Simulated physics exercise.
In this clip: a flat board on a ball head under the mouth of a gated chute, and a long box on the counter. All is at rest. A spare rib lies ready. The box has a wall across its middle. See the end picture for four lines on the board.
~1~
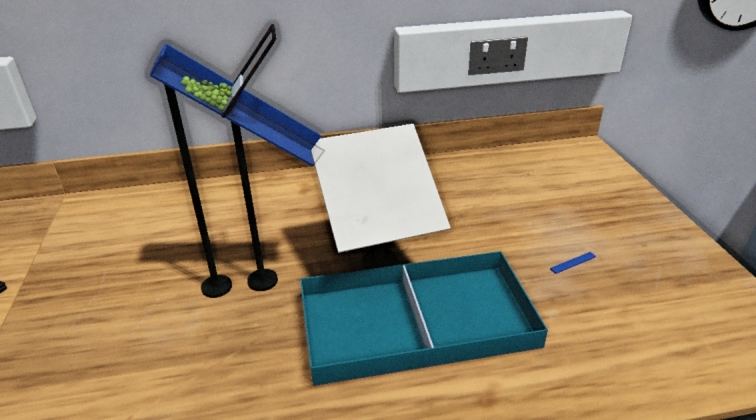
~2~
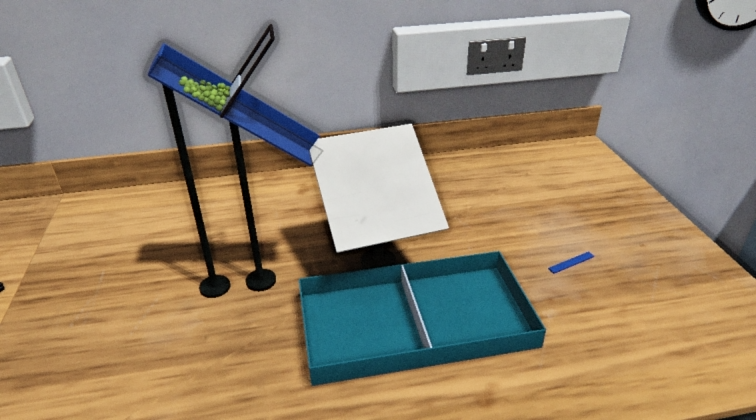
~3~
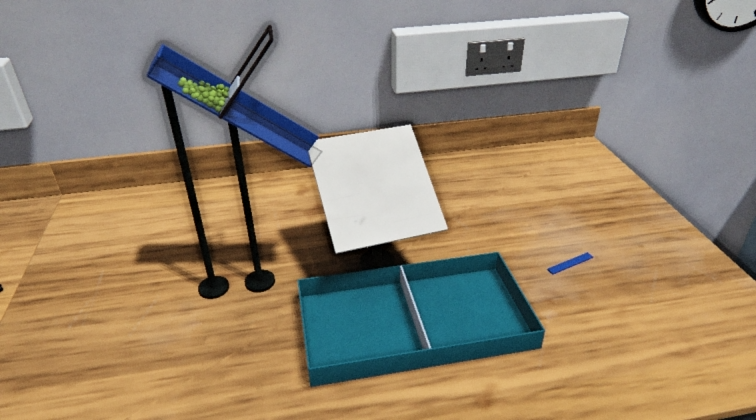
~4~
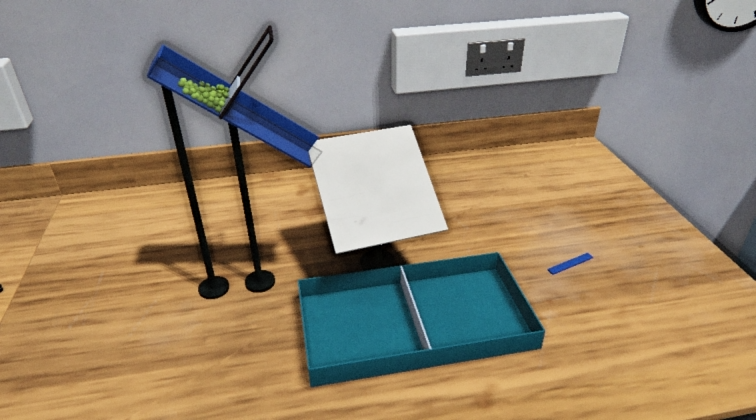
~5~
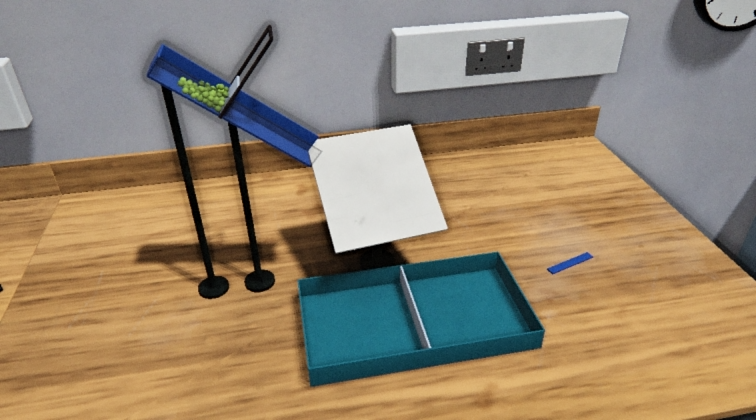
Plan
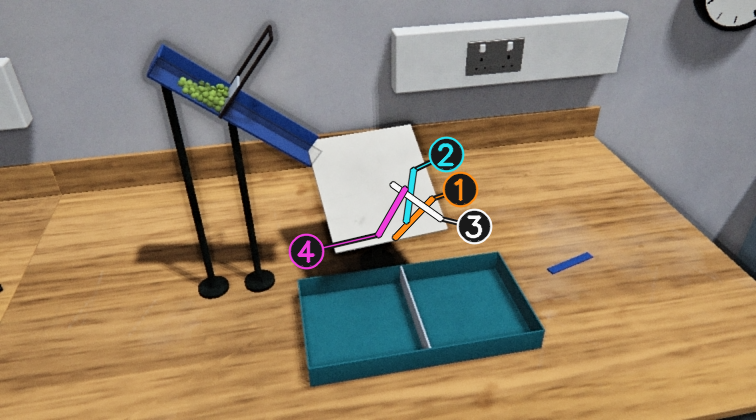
Nothing moves beyond a very slight shift of the view at the start. Small green balls stay heaped behind the closed gate of a sloping blue chute, above a tilted white board and a teal box with a middle wall, while a blue strip lies on the wooden counter at right.
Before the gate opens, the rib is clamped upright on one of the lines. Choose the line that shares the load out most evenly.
2 works best here.
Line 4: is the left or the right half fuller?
The left half.
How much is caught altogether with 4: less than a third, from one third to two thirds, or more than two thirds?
Line 4 gives more than two thirds.
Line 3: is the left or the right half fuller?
Right.
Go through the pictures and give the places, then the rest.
The first frame shows load behind the gate (214, 93), dried peas; lip of the chute (312, 158), sloping fairly steeply.
The second frame shows middle of the board (377, 184), tilted fairly steeply; middle of its low edge (394, 240); of its high edge (361, 132).
The third frame shows front corners of the box (309, 369) and (545, 330); front end of its middle wall (431, 349); gate still shut (236, 86).
The fourth frame shows middle of the load (211, 94); lip (309, 160).
The fifth frame shows middle of the load (210, 94); lip (309, 159).
On the marked copy, line 1 from (432, 199) to (395, 237); line 2 from (413, 170) to (406, 220); line 3 from (393, 184) to (440, 218); line 4 from (404, 189) to (378, 234).
With 1, of what is caught, the larger part in the left half, roughly a quarter in the right.
With 2, of what is caught, roughly half in the left half, roughly half in the right.
With 3, of what is caught, about a tenth in the left half, the larger part in the right.
With 4, of what is caught, the larger part in the left half, about a tenth in the right.
